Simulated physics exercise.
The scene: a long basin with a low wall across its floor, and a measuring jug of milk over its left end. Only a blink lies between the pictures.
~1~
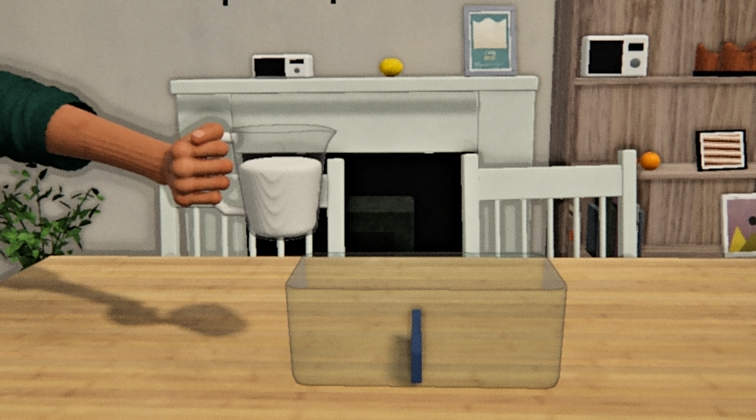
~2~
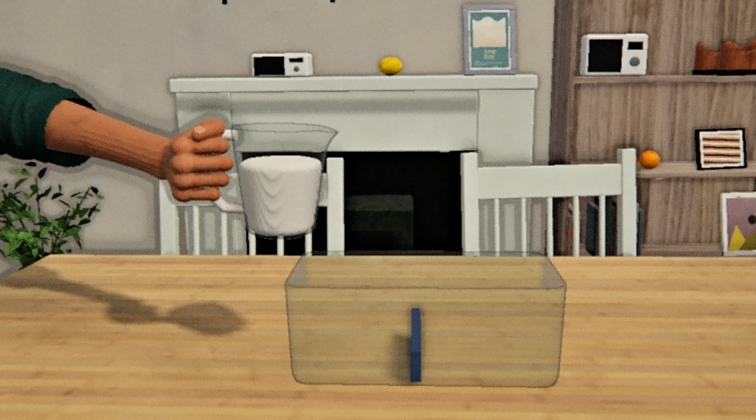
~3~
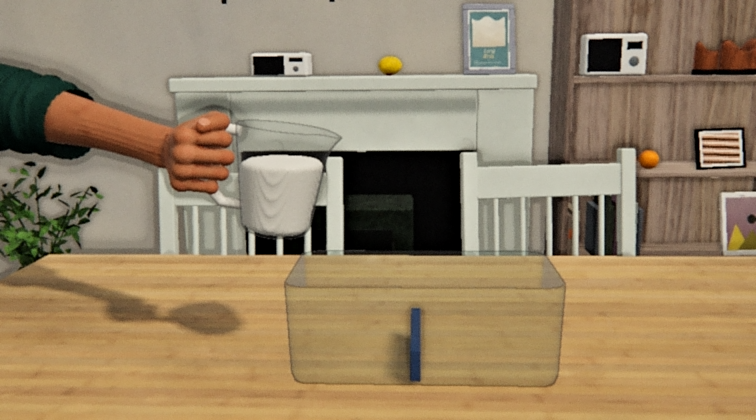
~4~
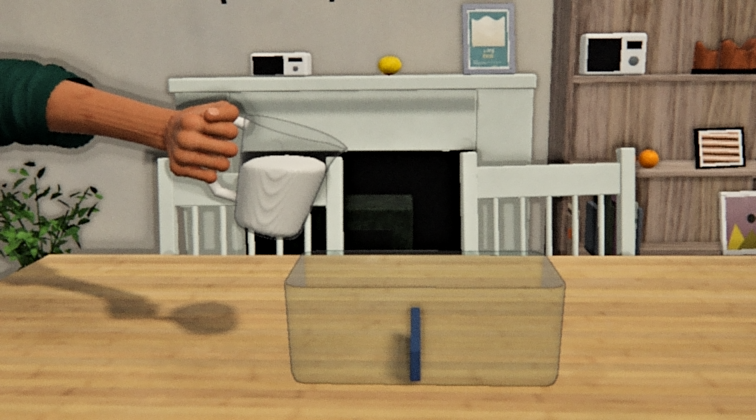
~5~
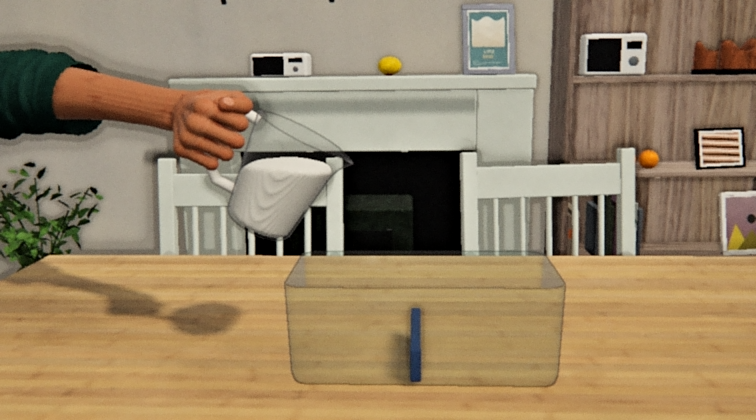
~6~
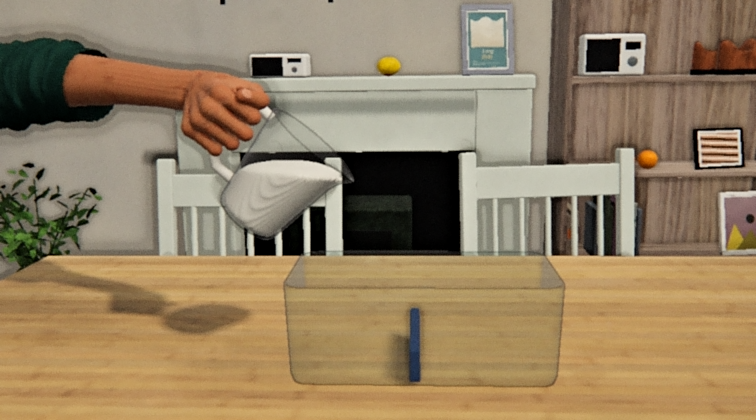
Hand tilting a clear measuring jug of milk steadily rightward above the left end of a long, transparent basin on a wooden table.
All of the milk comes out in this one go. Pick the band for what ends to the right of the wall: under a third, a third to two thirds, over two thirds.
In the end less than a third is right of the wall.
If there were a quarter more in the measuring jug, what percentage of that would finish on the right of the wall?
Roughly 15 in a hundred.
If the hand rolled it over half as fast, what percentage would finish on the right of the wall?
About 5 per cent.
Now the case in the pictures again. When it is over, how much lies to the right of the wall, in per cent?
About 5 per cent.
A moment on, the measuring jug is tipped on its side and 64 per cent is still to pour, 16 is left of the wall and 0 right of it.
Next, the measuring jug is tipped on its side and 22 per cent is still to pour, 63 is left of the wall and 0 right of it.
Then the measuring jug is tipped on its side and 6 per cent is still to pour, 85 is left of the wall and 2 right of it.
Later the measuring jug is tipped on its side and 1 per cent is still to pour, 92 is left of the wall and 4 right of it.
Finally, 92 per cent lies left of the wall, 6 right of it and 3 outside.
